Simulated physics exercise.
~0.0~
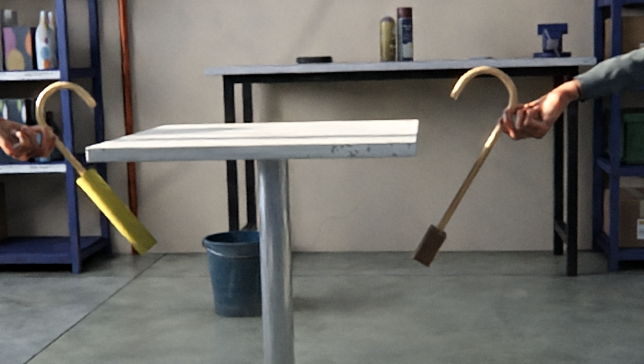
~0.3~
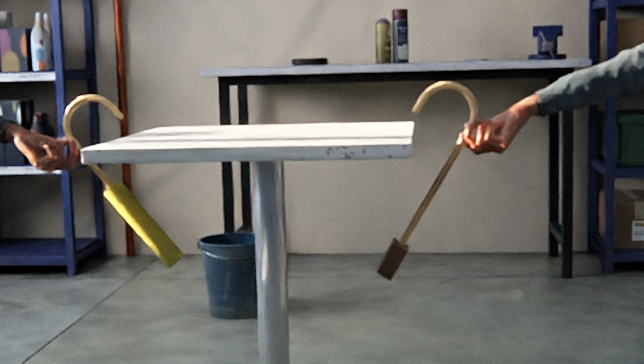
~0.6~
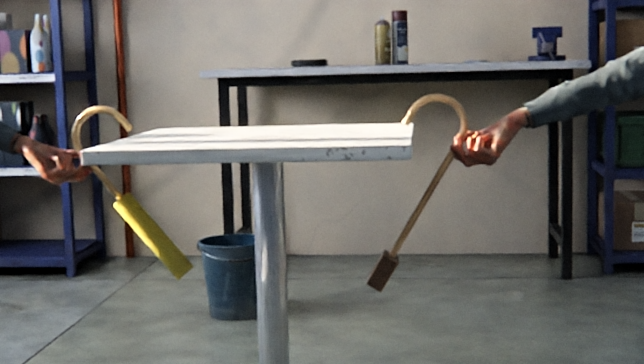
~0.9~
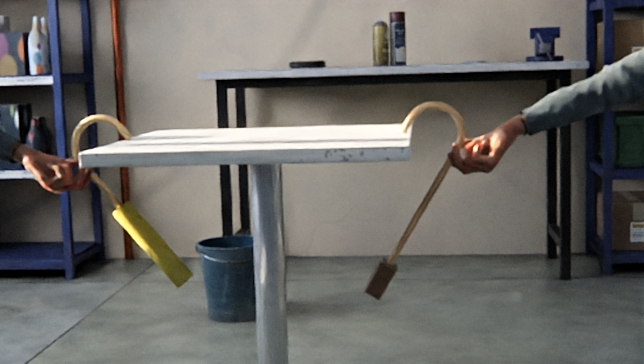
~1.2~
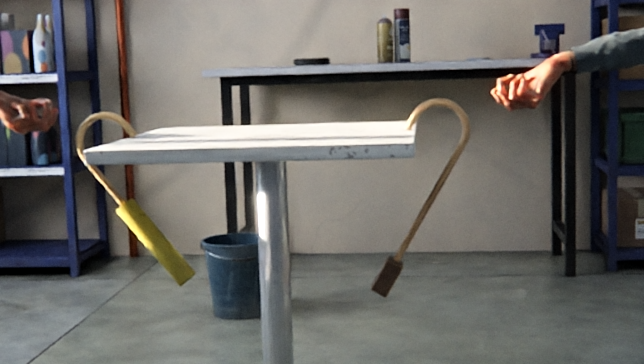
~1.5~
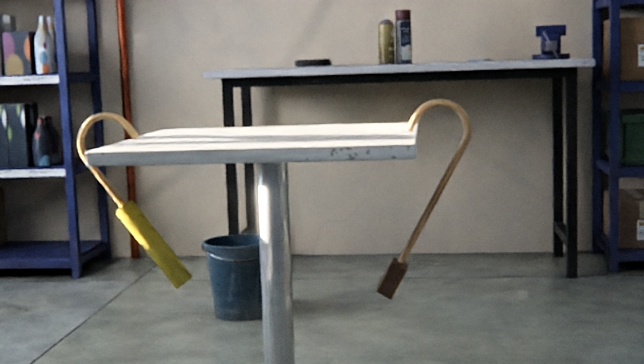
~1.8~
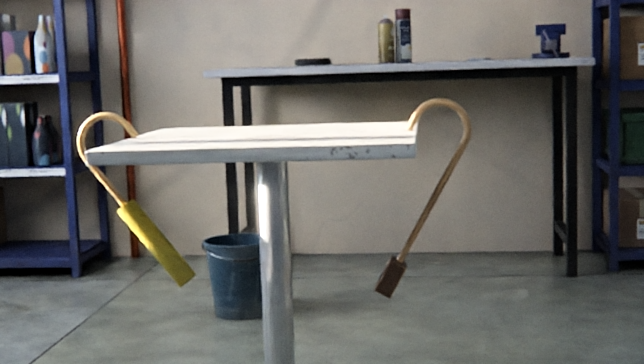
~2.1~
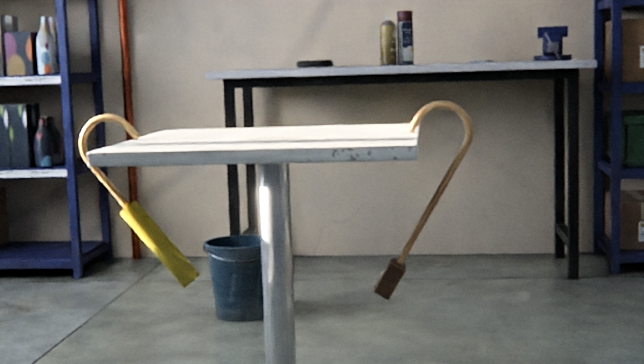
We see two hands bring a hooked handle with a yellow end and another with a brown block to opposite edges of a table, hooking them over the top. The hands let go and withdraw, and both objects stay hanging, slanting inward beneath the tabletop.
